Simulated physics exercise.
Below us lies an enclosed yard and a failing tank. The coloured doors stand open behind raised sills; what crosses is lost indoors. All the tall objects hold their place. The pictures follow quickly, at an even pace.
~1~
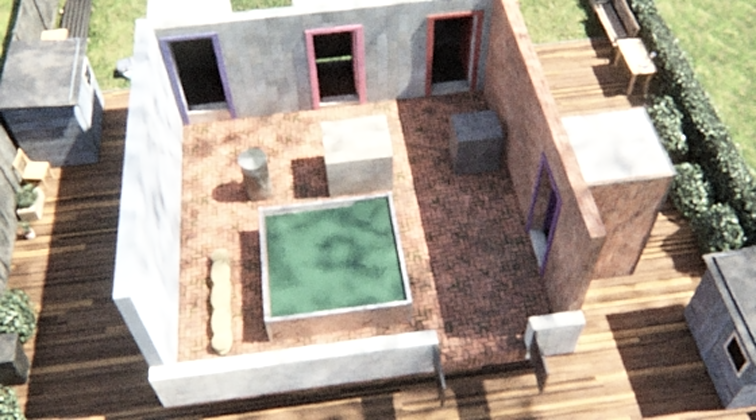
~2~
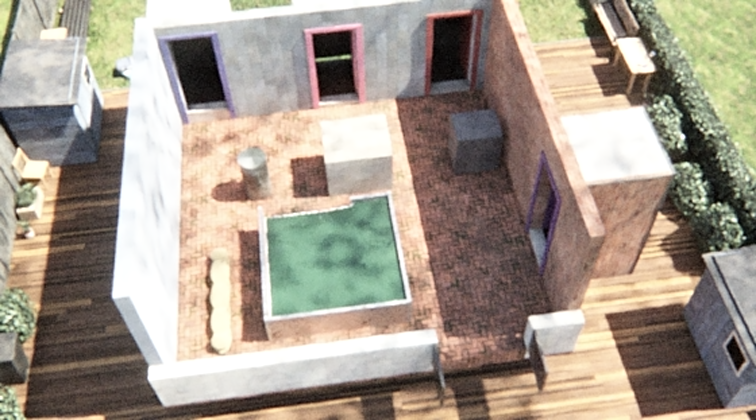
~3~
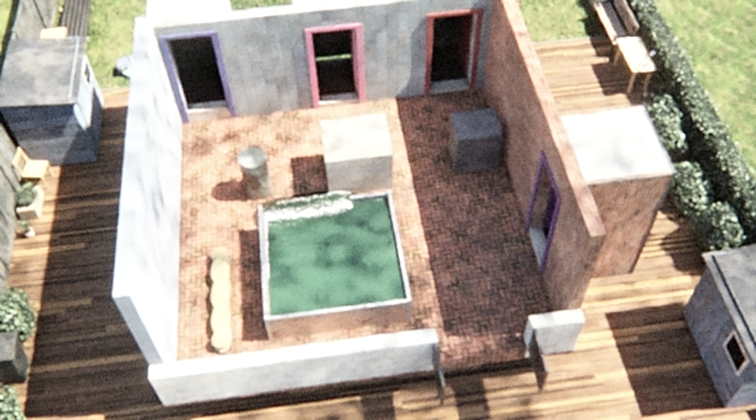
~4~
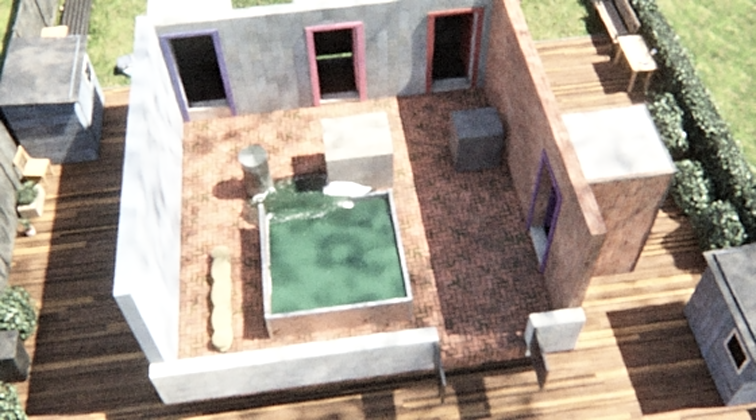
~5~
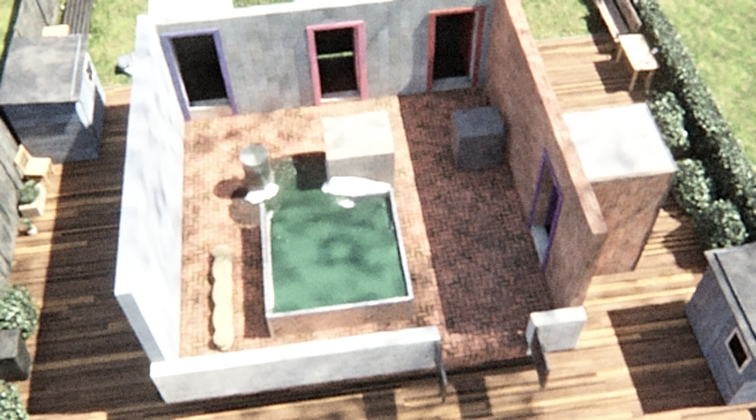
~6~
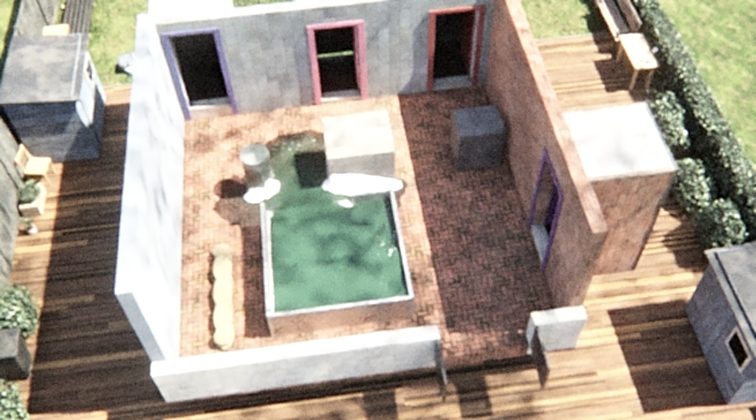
A walled yard holds a tank of green water that spills over its far side.
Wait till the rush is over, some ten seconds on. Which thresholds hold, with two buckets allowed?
The red door stays under that; the purple door stays under that; the pink door takes more than that; the blue door stays under that.
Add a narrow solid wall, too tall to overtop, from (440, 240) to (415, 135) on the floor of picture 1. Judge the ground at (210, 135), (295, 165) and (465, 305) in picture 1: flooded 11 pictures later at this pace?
One after the other: Covered, under water, no water.
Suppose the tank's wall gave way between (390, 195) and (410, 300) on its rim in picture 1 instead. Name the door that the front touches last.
It is the one in blue.
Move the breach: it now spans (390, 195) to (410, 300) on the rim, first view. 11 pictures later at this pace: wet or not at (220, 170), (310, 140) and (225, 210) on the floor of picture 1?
In turn: Free of water, dry, free of water.
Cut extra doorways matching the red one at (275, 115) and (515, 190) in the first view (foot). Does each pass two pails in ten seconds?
In turn: Goes over, holds.
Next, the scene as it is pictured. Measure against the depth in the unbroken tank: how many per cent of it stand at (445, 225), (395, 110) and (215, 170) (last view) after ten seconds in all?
About 8, 18 and 14 per cent.
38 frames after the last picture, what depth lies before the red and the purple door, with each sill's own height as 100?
About 100 and 20 per cent.
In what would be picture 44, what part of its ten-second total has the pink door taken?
I make it 95 per cent.
A moment on, water covers 25 % of the floor; the red door not reached, the purple door not reached, the pink door wet at the sill, nothing in, the blue door not reached.
Next, water covers 45 % of the floor; the red door not reached, the purple door not reached, the pink door under two buckets in, the blue door wet at the sill, nothing in.
Then, water covers 65 % of the floor; the red door wet at the sill, nothing in, the purple door wet at the sill, nothing in, the pink door over two buckets in, the blue door under two buckets in.
Later, water covers 85 % of the floor; the red door under two buckets in, the purple door wet at the sill, nothing in, the pink door far over two buckets in, the blue door under two buckets in.
In the end, water covers 95 % of the floor; the red door under two buckets in, the purple door wet at the sill, nothing in, the pink door far over two buckets in, the blue door under two buckets in.
